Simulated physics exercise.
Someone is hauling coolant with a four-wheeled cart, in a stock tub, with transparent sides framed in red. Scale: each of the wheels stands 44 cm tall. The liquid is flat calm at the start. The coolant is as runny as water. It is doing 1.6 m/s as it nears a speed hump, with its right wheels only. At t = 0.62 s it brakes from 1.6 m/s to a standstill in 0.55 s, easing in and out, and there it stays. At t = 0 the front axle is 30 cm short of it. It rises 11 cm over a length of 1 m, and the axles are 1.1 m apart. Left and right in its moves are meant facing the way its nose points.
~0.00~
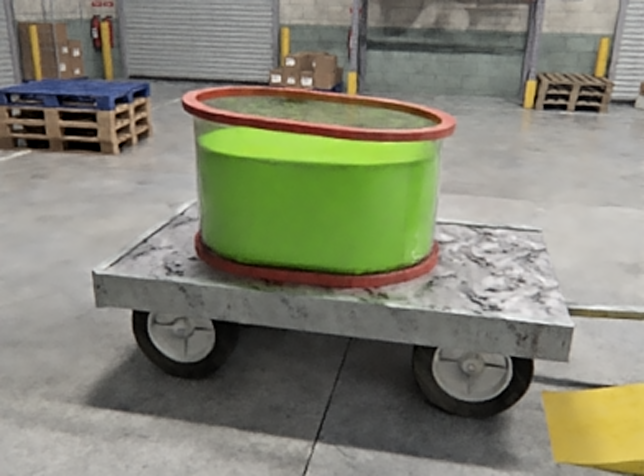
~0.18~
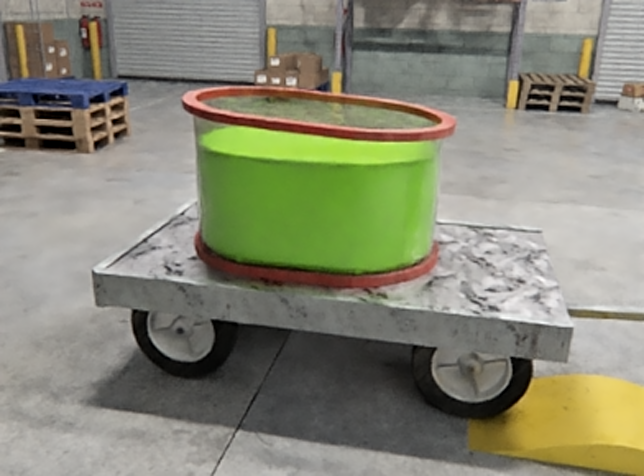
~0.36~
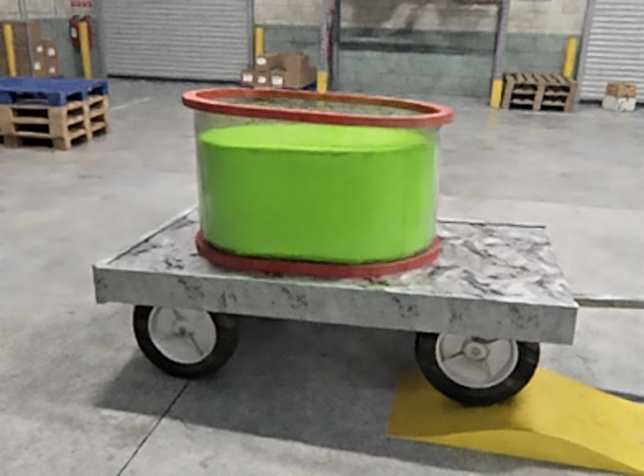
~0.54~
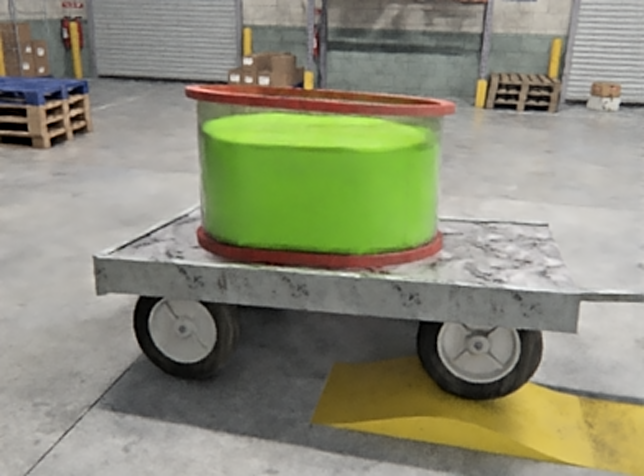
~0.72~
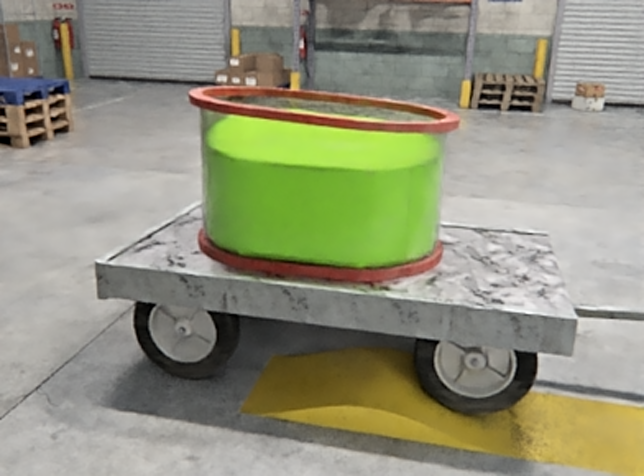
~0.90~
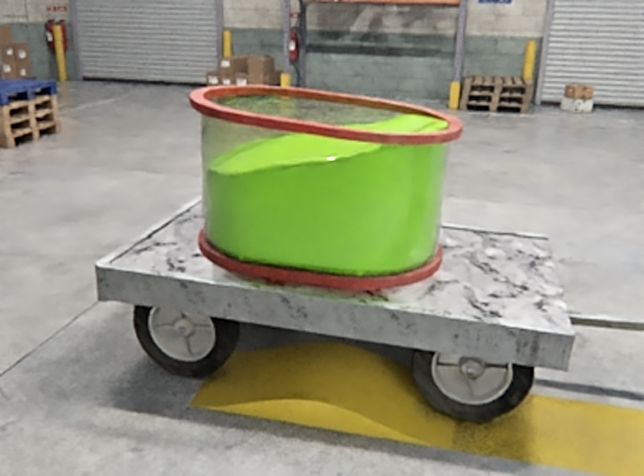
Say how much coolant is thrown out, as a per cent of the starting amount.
Roughly 10 per cent of the coolant is lost.
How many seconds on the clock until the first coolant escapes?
Around 1.4 s.
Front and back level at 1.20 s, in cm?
Front 68 cm, back 22 cm.
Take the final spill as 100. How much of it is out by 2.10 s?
About 70 per cent.
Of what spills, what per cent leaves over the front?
Some 90 per cent of it.
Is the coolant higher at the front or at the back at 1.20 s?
At the front.
By 1.20 s the surface is 69 cm up at the front and 22 cm at the back; nothing has left.
By 1.70 s the surface is 29 cm up at the front and 63 cm at the back; 7 per cent is out, over the front.
By 2.10 s the surface is 36 cm up at the front and 40 cm at the back; 7 per cent is out, over the front.
By 4.16 s 10 per cent is out, over the front, 25 of 258 litres.
